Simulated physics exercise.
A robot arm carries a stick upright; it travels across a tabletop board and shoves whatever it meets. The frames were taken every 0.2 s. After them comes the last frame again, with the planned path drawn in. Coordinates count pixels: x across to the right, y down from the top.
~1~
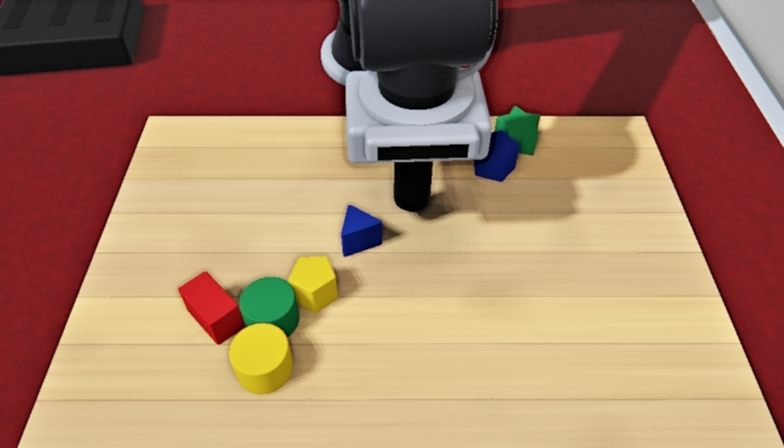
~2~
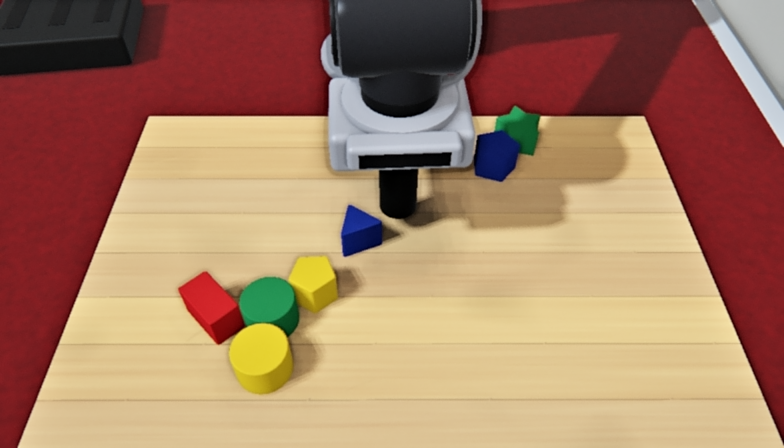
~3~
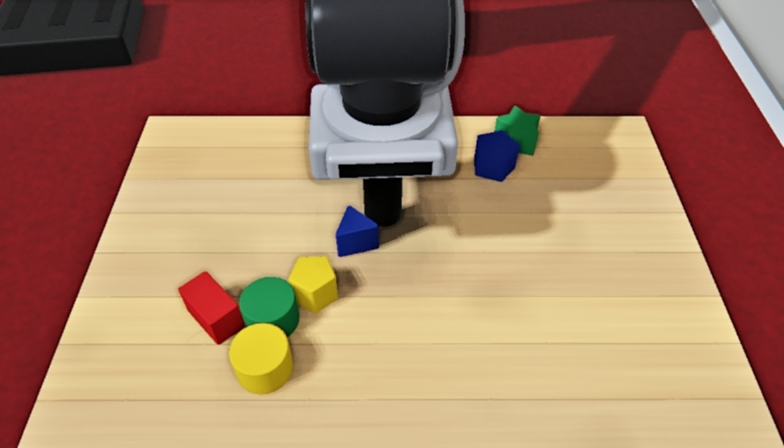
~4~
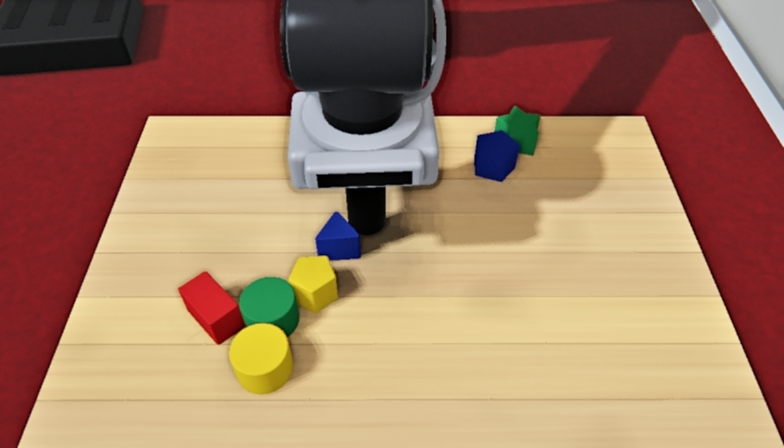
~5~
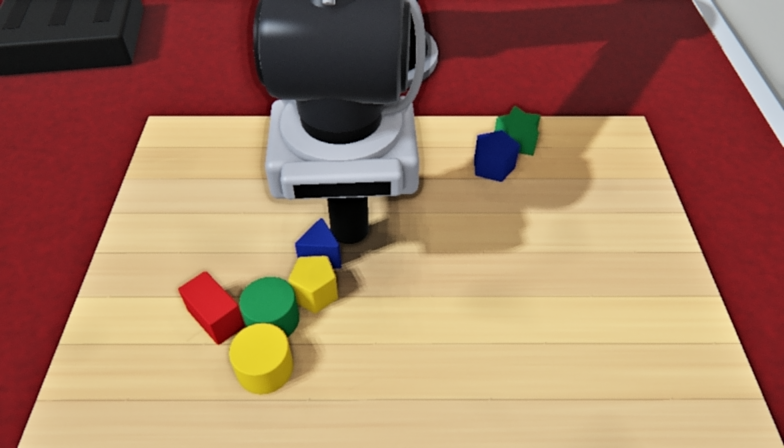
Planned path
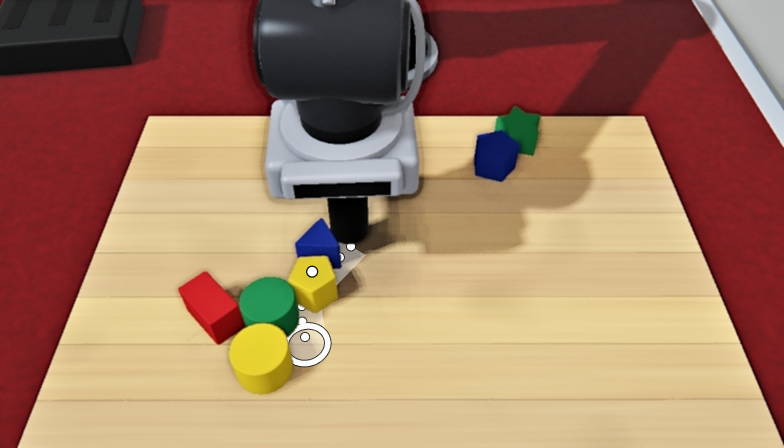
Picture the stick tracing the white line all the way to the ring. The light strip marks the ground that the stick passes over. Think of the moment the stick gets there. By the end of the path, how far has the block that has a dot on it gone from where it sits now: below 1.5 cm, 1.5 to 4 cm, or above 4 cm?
That block covers upwards of 4 cm.
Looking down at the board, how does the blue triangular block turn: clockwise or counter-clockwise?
Top view: Clockwise.
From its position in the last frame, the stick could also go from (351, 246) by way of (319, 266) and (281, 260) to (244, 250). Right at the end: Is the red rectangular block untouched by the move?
I believe so.
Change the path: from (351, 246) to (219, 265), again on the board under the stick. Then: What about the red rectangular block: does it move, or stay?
From what I can tell, it won't keep its place.
Path on the board, from (351, 246) over (324, 273) and (302, 305) to (306, 344); the dot is on the yellow pentagonal block.
What follows on the original path. One third of the way, stick at (322, 257); yellow round block at (252, 361); green round block at (260, 310); yellow pentagonal block at (308, 286); blue triangular block at (284, 260).
Two thirds of the way, stick at (299, 290); yellow round block at (235, 384); green round block at (245, 330); yellow pentagonal block at (300, 323), turned 50° anticlockwise; blue triangular block at (265, 272), turned 50° clockwise.
At the end, stick at (303, 329); yellow round block at (234, 385); green round block at (244, 331); yellow pentagonal block at (308, 366), turned 55° anticlockwise; blue triangular block at (265, 272), turned 50° clockwise.
